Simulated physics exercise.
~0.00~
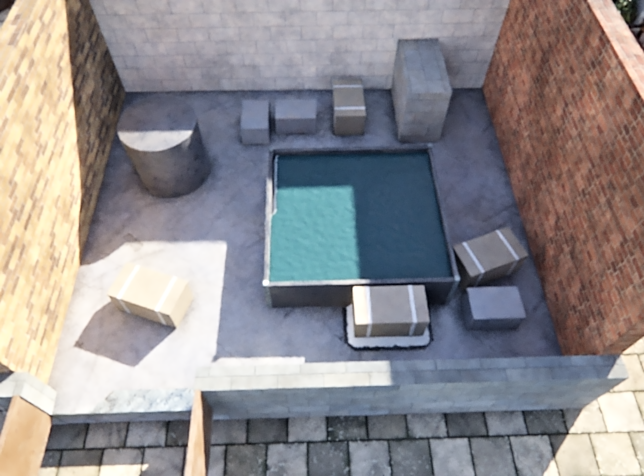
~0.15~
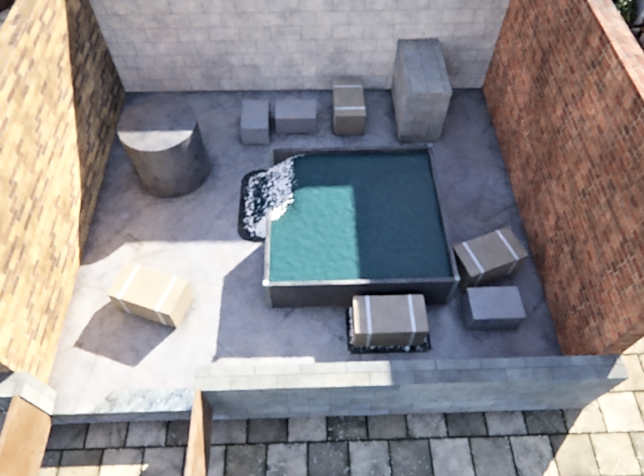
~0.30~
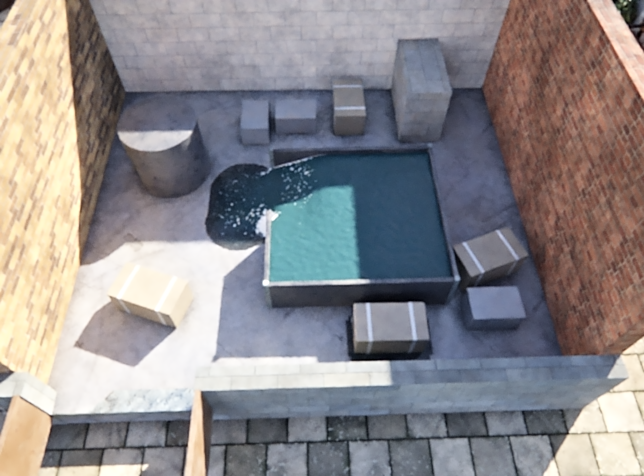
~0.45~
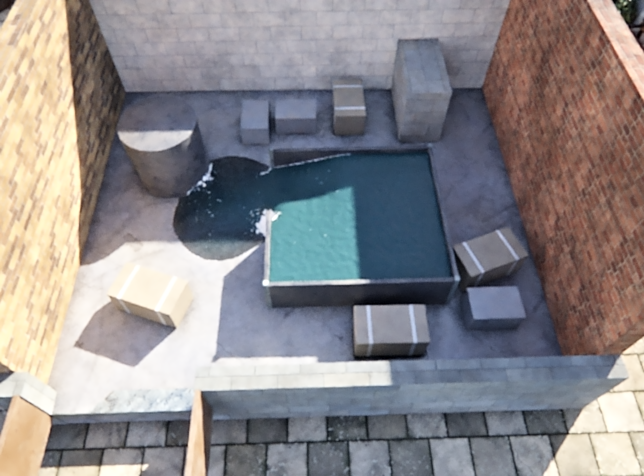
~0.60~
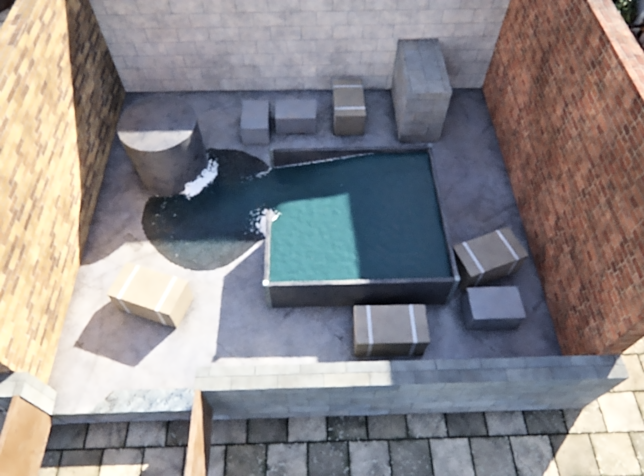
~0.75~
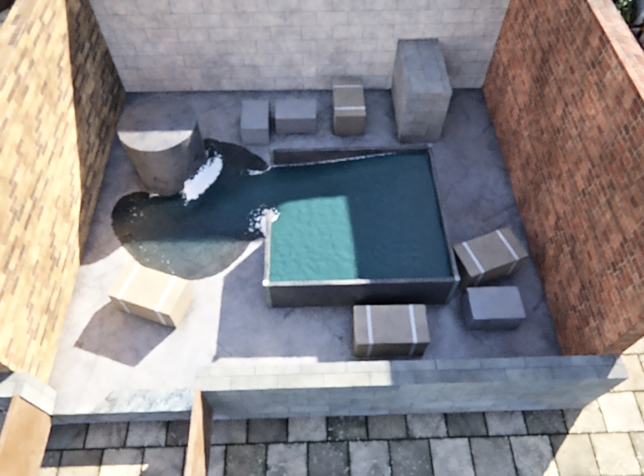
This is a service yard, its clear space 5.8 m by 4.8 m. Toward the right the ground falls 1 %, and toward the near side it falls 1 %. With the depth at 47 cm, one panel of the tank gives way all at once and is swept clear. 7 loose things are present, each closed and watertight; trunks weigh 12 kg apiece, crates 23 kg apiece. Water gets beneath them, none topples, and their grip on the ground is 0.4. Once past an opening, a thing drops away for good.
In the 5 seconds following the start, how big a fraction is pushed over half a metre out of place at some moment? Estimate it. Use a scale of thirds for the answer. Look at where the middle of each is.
On that scale: Less than a third.
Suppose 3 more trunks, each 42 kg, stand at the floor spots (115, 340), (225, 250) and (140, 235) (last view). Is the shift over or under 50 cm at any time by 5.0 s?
Result, one by one: Exceeded, not exceeded and exceeded.
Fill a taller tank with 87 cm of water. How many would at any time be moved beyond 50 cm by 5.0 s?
With that change, 4 of them.
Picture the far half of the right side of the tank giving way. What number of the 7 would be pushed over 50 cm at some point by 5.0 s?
3.
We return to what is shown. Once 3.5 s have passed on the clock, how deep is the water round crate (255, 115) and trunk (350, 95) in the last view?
Roughly 4 and 2 cm.
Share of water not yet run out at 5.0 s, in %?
Somewhere near 86 percent, give or take.
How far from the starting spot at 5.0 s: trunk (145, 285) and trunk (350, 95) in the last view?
Net shifts, in order: 100 cm and 60 cm.
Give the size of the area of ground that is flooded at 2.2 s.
Wet area: Approx. 13 m2.
After 1.1 s 0 of 7 are over 50 cm from their spots; 0 afloat.
After 2.2 s 0 of 7 are over 50 cm from their spots; 0 afloat.
After 3.5 s 1 of 7 are over 50 cm from their spots; 0 afloat.
After 5.0 s 2 of 7 are over 50 cm from their spots, and 2 have been at some point; 0 afloat.
